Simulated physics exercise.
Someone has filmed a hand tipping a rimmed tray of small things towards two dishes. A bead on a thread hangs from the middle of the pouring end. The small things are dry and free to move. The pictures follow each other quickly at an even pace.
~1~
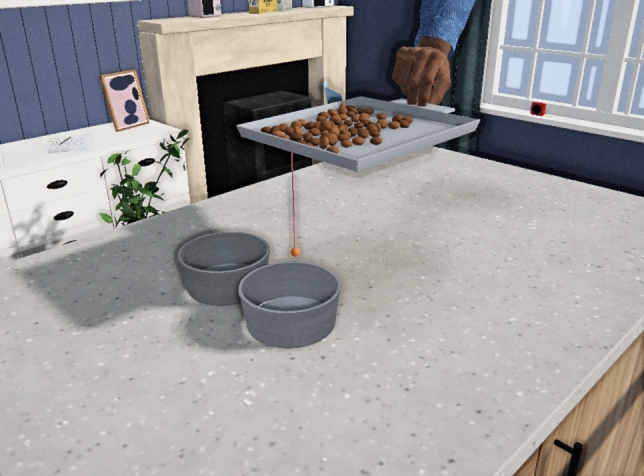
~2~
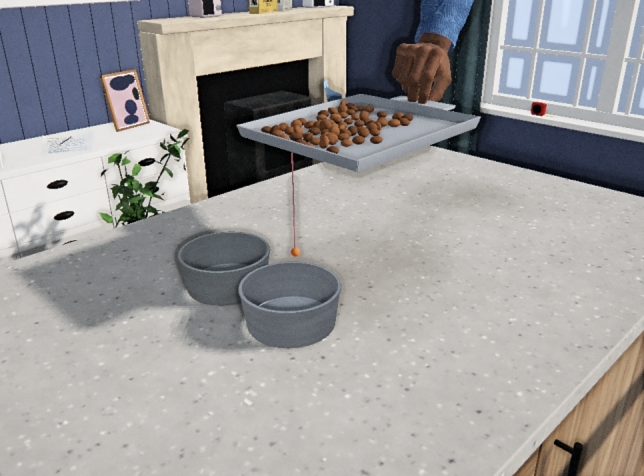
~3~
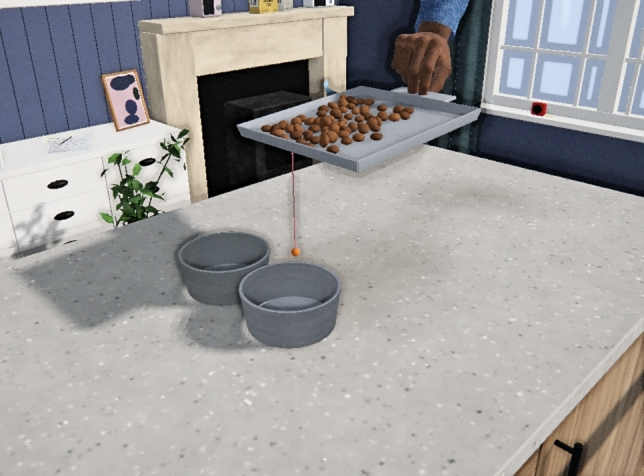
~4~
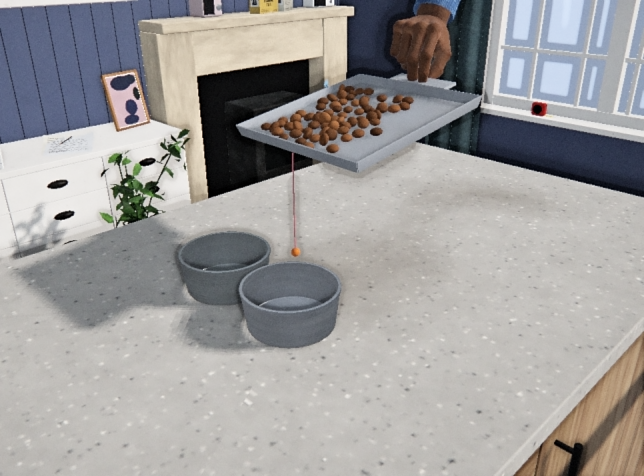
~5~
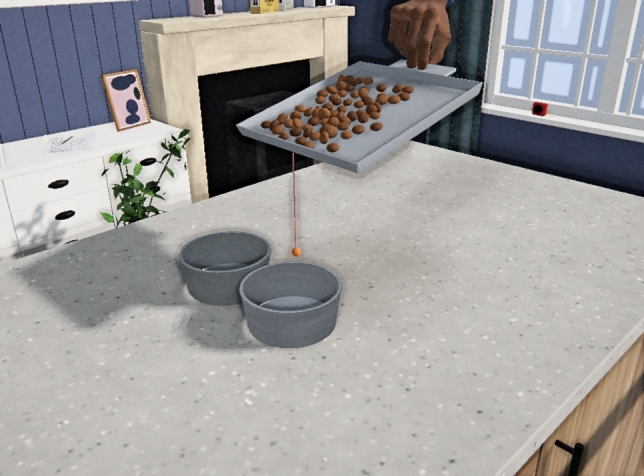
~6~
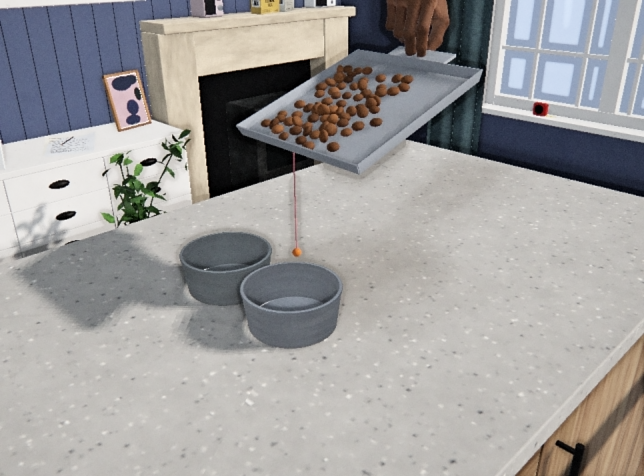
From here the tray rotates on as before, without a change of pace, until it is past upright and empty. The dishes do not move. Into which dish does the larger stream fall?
More goes to the right-hand dish.
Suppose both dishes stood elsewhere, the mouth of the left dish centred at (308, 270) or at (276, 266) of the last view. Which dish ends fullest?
The first try: The dish on the left. The second: The left-hand dish.
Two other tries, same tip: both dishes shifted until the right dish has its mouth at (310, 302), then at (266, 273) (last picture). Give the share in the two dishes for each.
In turn 90 and 70 in a hundred.
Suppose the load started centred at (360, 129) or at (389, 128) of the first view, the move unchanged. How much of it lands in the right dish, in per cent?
About 60 and 70 per cent.
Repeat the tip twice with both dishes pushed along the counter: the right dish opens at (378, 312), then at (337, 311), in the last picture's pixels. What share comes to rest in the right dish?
About 10 and 20 per cent.
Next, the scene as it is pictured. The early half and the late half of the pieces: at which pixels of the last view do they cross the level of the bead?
The first part at (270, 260); the rest at (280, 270).
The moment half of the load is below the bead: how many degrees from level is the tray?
At some 100 degrees.
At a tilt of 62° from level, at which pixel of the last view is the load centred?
Around (290, 129).
Soon after the last picture, tray tipped steeply; nearly all on the tray; a stray few in the air.
A little later, tray tipped past a quarter turn; about a quarter on the tray; about a third in the right dish; a small part in the left dish; a small part outside both; a small part in the air.
Later still, tray tipped past a quarter turn; about two thirds in the right dish; about a quarter in the left dish; about a quarter outside both.
At rest, tray tipped past a quarter turn; about two thirds in the right dish; about a quarter in the left dish; about a quarter outside both.
